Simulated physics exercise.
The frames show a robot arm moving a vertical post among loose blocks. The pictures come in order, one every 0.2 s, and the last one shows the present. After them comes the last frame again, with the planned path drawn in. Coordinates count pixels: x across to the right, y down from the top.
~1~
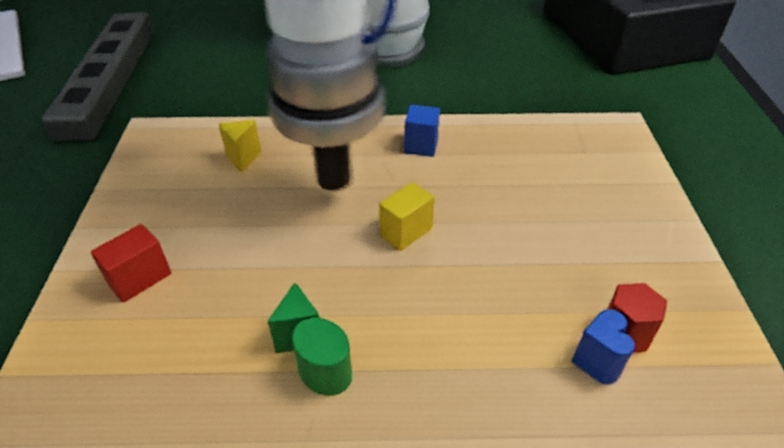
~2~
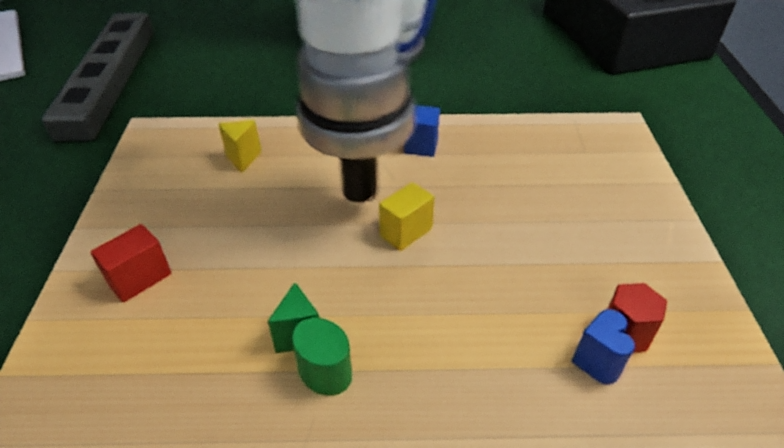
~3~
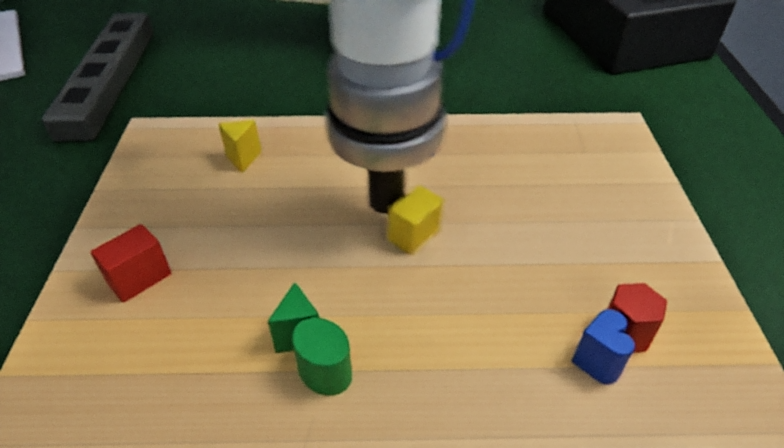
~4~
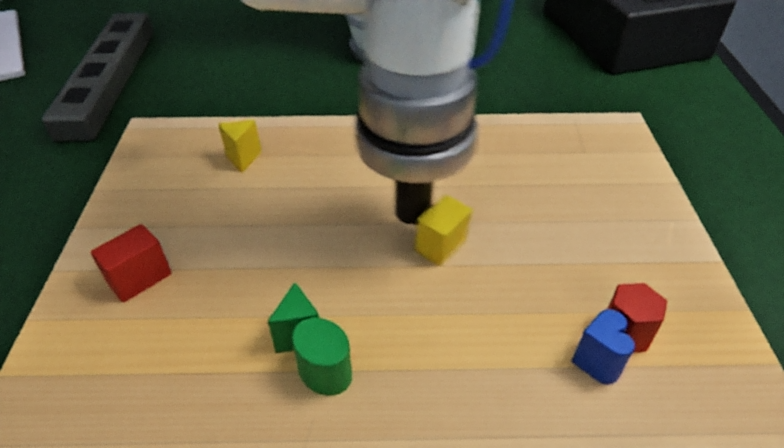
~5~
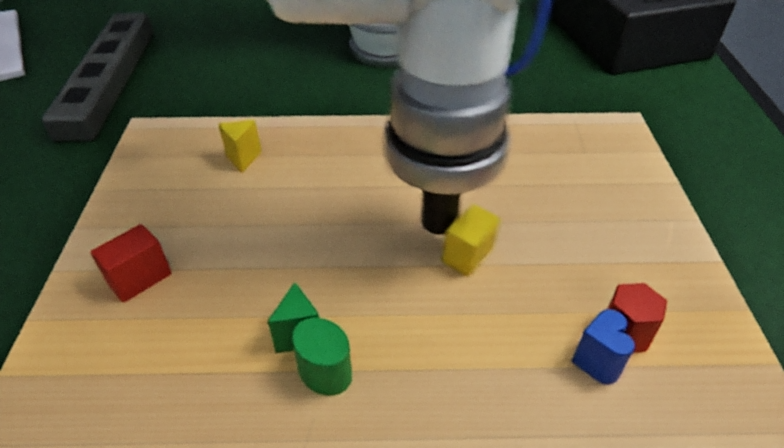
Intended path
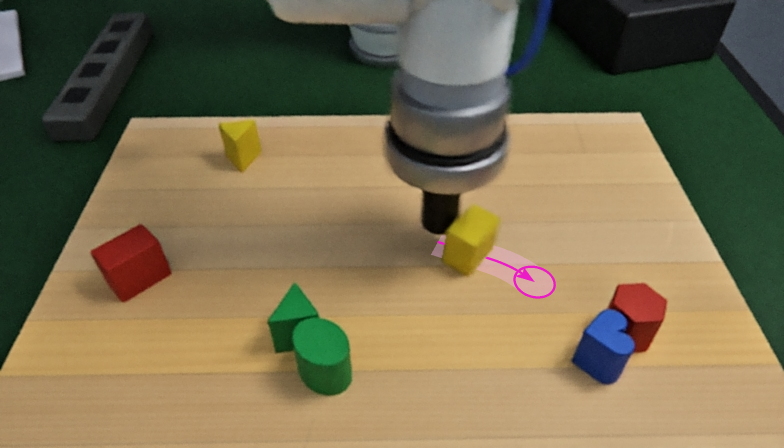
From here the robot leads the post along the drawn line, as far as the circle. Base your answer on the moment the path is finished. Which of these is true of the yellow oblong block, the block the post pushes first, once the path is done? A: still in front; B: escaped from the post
A - still in front.
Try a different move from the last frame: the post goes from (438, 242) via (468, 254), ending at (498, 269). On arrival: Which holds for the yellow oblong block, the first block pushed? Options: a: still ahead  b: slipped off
I choose a.
Path on the board, from (438, 242) through (470, 252) and (504, 264) to (535, 282).
On the path given first. Halfway along, post (491, 238); yellow oblong block (527, 241).
At the end, post (540, 262); yellow oblong block (582, 263); red hexagon in place.
